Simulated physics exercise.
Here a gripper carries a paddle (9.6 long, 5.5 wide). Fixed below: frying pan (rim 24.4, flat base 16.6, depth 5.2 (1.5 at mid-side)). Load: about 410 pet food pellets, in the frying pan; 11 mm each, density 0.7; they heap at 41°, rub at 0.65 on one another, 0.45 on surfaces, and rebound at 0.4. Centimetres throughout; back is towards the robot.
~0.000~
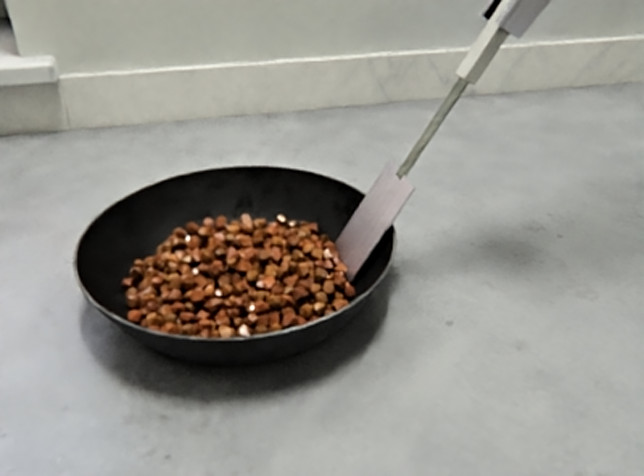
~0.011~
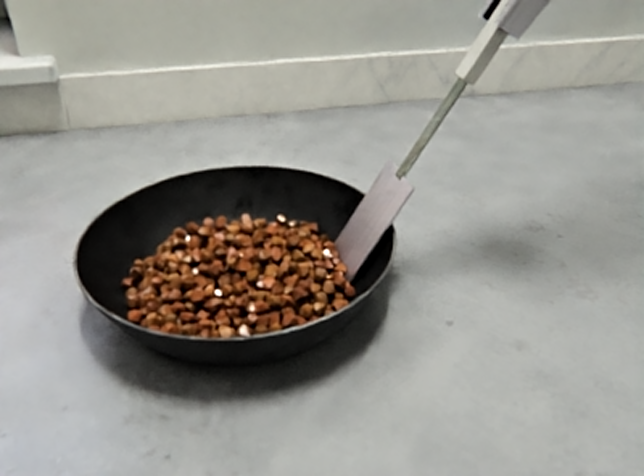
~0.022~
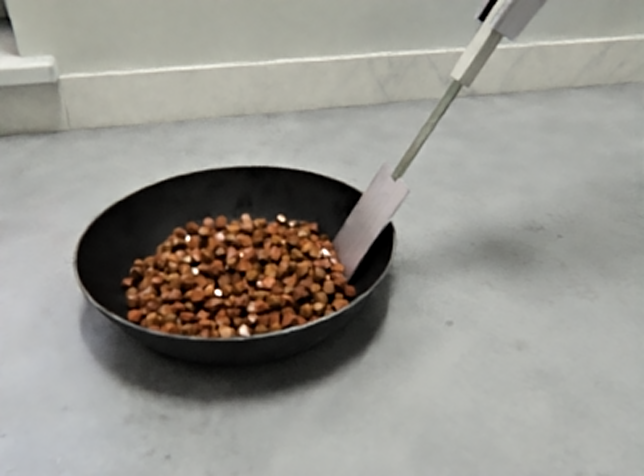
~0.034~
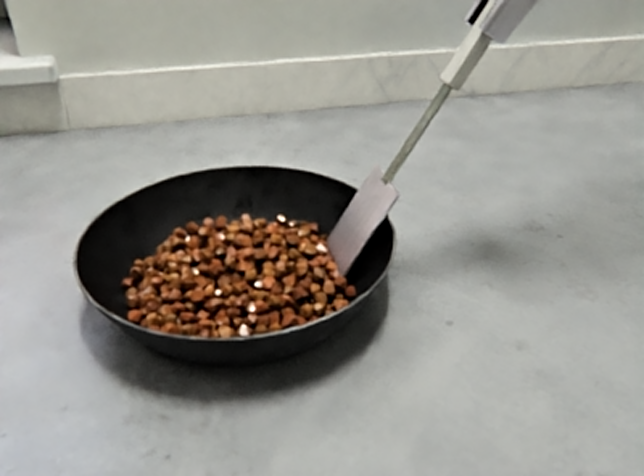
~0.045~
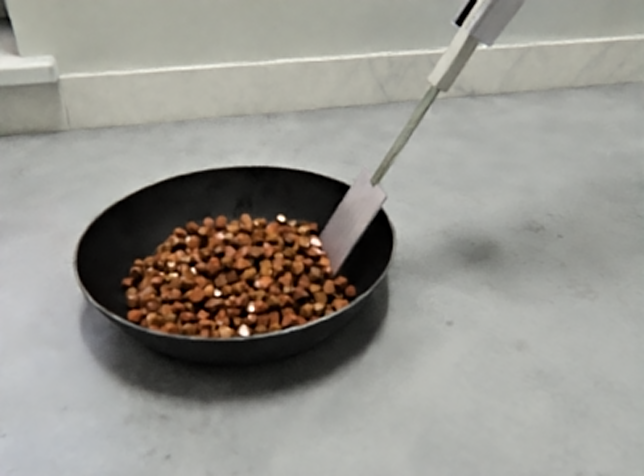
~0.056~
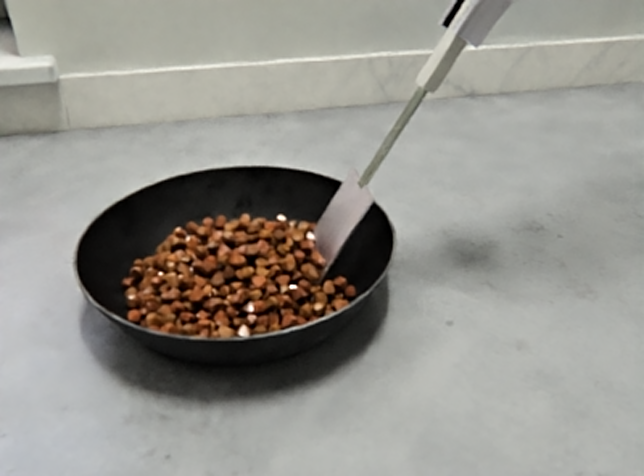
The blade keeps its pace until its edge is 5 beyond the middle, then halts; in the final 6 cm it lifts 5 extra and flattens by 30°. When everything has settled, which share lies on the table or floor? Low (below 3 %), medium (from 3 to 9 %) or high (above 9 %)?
Share on the table or floor: Medium (from 3 to 9 %).
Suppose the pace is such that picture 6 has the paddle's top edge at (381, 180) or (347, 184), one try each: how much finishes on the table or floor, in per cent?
About 0 and 15 per cent.
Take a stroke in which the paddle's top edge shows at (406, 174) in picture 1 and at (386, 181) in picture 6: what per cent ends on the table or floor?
About 0 per cent.
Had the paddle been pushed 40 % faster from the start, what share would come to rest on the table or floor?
In that case some 10 per cent.
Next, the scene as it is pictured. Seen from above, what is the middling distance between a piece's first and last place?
Roughly 2 cm.
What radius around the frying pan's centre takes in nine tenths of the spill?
Roughly 30 cm.
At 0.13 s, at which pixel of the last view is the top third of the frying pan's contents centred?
Near (205, 262).
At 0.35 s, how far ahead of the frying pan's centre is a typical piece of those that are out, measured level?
About 20 cm.
After 0.09 s, sloping 58°, highest piece 6 above the table; 410 in the frying pan.
After 0.13 s, sloping 46°, highest piece 6 above the table; 410 in the frying pan.
After 0.35 s, sloping 29°, highest piece 5 above the table; 386 in the frying pan, 21 on the table or floor, 3 on the blade or in flight.
After 1.40 s, sloping 29°, highest piece 5 above the table; 386 in the frying pan, 24 on the table or floor.
In the end, 386 in the frying pan, 24 on the table or floor. That is 6 % on the table or floor.
